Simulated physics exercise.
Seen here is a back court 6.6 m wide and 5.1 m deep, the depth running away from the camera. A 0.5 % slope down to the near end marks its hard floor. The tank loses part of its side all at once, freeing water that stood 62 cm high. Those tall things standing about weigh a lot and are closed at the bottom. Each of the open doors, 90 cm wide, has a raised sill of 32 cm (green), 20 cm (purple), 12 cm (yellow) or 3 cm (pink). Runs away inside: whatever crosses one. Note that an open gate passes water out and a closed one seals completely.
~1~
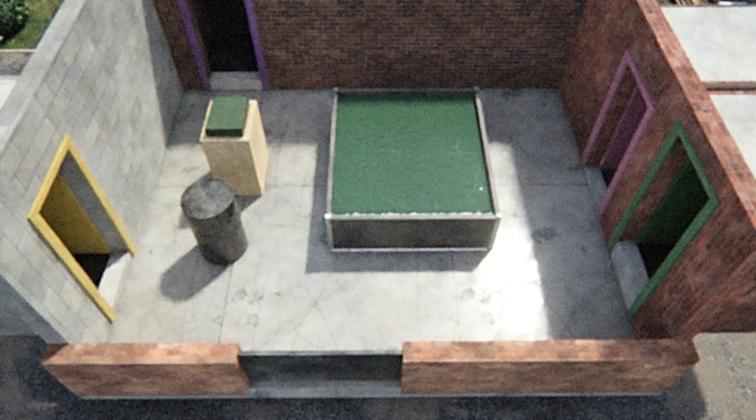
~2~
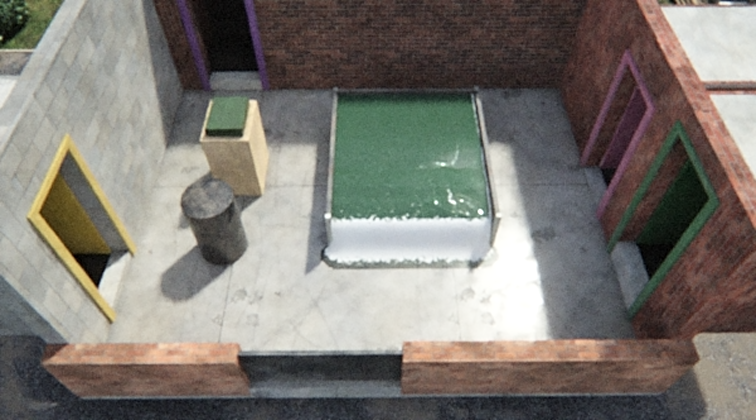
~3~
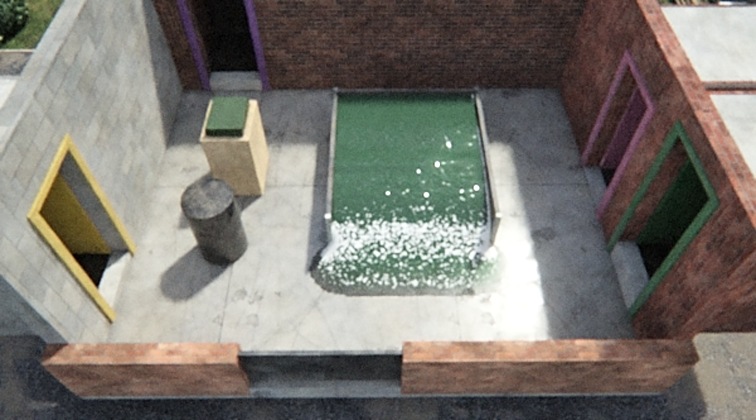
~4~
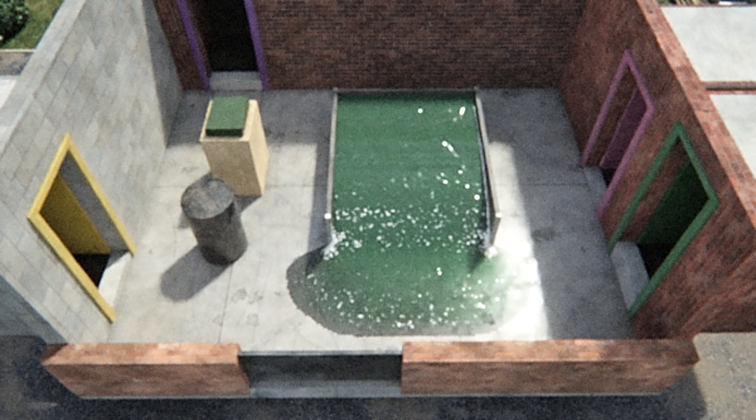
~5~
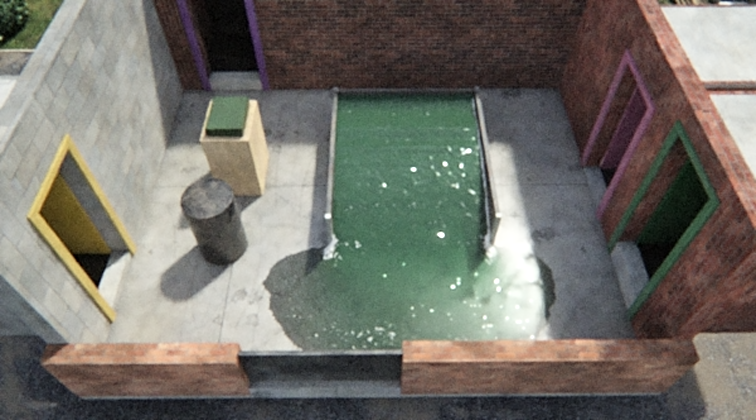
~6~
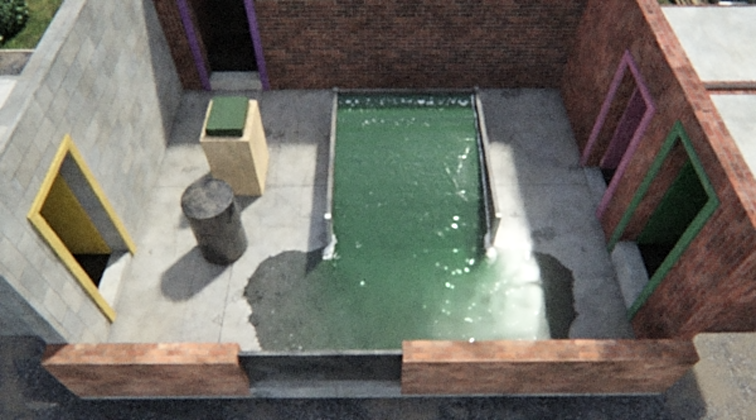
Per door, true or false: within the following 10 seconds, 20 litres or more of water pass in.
Green door: False. Purple door: False. Yellow door: True. Pink door: True.
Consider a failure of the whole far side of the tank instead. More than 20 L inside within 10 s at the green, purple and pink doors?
For green, too little; for purple, too little; for pink, too much.
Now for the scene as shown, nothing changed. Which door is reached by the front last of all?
The purple door.
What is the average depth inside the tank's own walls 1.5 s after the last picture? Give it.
I'd put the mean depth near 24 centimetres.
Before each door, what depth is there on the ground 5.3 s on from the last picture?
Depths: Green door 13 cm, purple door 16 cm, yellow door 15 cm, pink door 7 cm.
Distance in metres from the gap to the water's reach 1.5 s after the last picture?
That comes to near 4.2 m out.
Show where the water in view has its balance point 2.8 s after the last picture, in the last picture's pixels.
Pixel position near (396, 262).
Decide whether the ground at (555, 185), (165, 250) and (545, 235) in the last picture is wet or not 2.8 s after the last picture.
The first point is awash, the second is awash and the third is awash.
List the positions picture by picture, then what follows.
The first picture shows still water, 62 cm deep, in the tank at (409, 151).
In the second picture, water pours out at (411, 238) and has run 1.2 m, to (329, 259); typically 7 cm deep outside, 62 cm at the tank's back.
In the third picture, water pours out at (411, 239) and has run 1.3 m, to (319, 274); typically 11 cm deep outside, 62 cm at the tank's back.
In the fourth picture, the front is at (300, 293), 1.7 m from the gap at (411, 239); 3.2 m2 of floor is under water; 62 cm left at the back of the tank.
In the fifth picture, the front is at (292, 327), 2.0 m from the gap at (411, 240); 4.9 m2 of floor is under water; 61 cm left at the back of the tank.
In the sixth picture, the front is at a hidden place, 2.3 m from the gap at (411, 240); 5.7 m2 of floor is under water; 55 cm left at the back of the tank.
Then, 0.7 s after the last picture water covers 30 % of the floor and is deepest (46 cm) near (412, 353); green door not reached, purple door not reached, yellow door not reached, pink door not reached.
Then, 1.5 s after the last picture water covers 35 % of the floor and is deepest (48 cm) near (636, 366); green door 21 cm at the sill, 0 L in, purple door not reached, yellow door 9 cm at the sill, 0 L in, pink door not reached.
Then, 2.8 s after the last picture water covers 70 % of the floor and is deepest (34 cm) near (621, 366); green door 27 cm at the sill, 1 L in, purple door not reached, yellow door 27 cm at the sill, 49 L in, pink door 7 cm at the sill, 1 L in.
Then, 5.3 s after the last picture water covers 95 % of the floor and is deepest (20 cm) near (554, 126); green door 13 cm at the sill, 1 L in, purple door 16 cm at the sill, 0 L in, yellow door 15 cm at the sill, 140 L in, pink door 7 cm at the sill, 28 L in.
Then, 9.3 s after the last picture water covers 100 % of the floor and is deepest (14 cm) near (347, 119); green door 10 cm at the sill, 1 L in, purple door 11 cm at the sill, 0 L in, yellow door 8 cm at the sill, 145 L in, pink door 10 cm at the sill, 99 L in.
